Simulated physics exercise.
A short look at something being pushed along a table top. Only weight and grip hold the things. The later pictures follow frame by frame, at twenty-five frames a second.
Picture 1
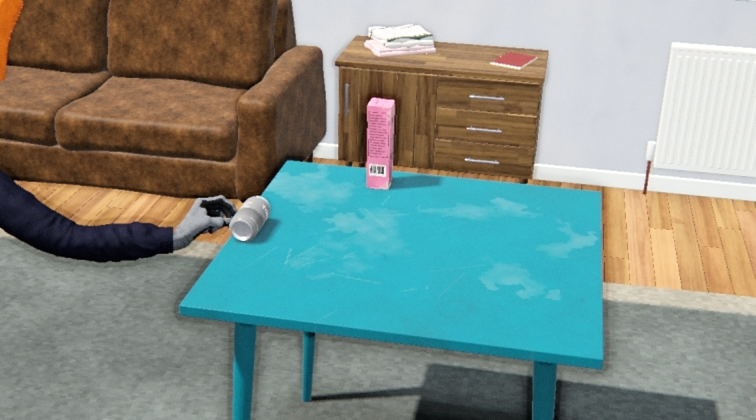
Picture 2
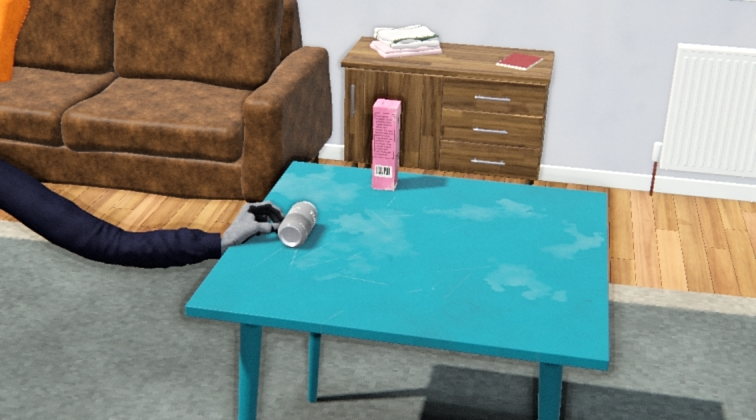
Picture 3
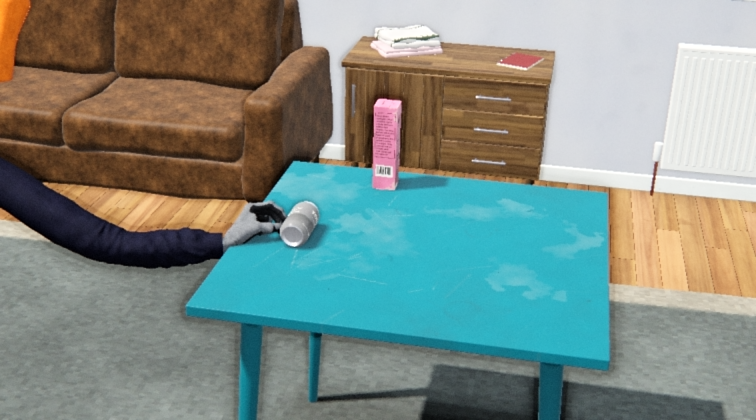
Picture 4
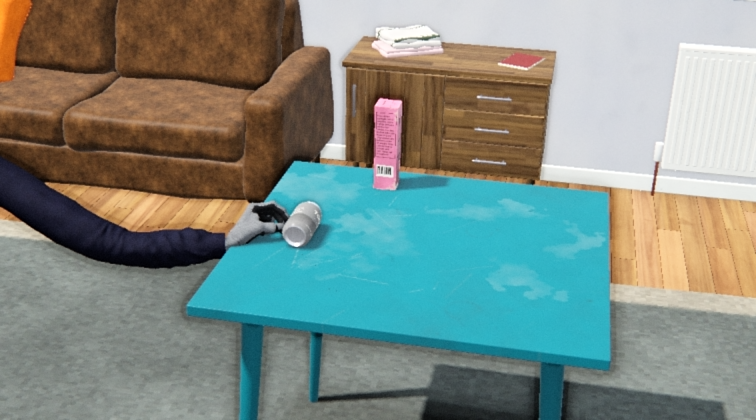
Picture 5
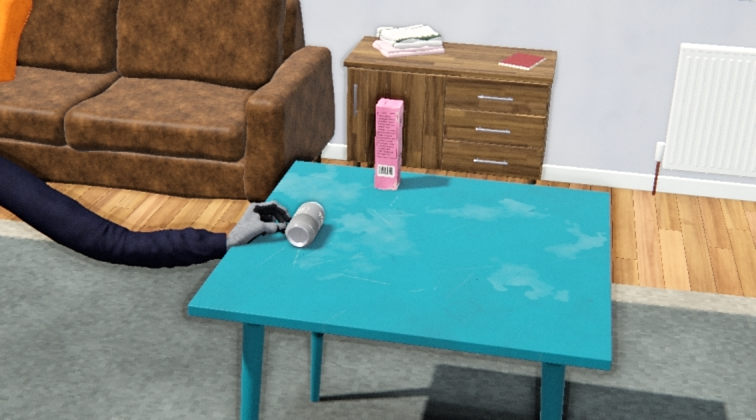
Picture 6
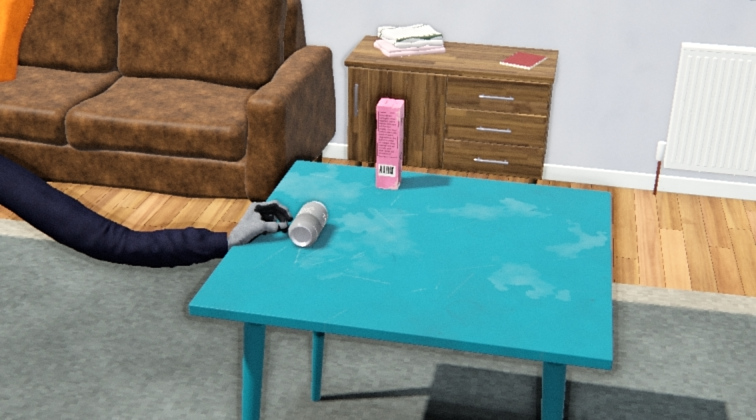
A dark-sleeved arm with a grey hand reaches in from the left over a scratched turquoise table, seen from slightly above in a living room. A grey can lies by the hand, a pink box stands at the back edge, and a brown sofa, wooden cabinet and white radiator sit behind. The hand pushes the can rightward, quickly then barely, as the view shifts slightly.
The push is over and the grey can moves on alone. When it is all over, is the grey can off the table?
The grey can is still on the table.
Then, 0.70 s past the last view, grey can displaced about its own width near (340, 227).
Then, 1.80 s past the last view, grey can displaced well along near (376, 231).
Finally, moved from the start, grey can. Final places as the last picture's camera would see them, grey can near (400, 234).
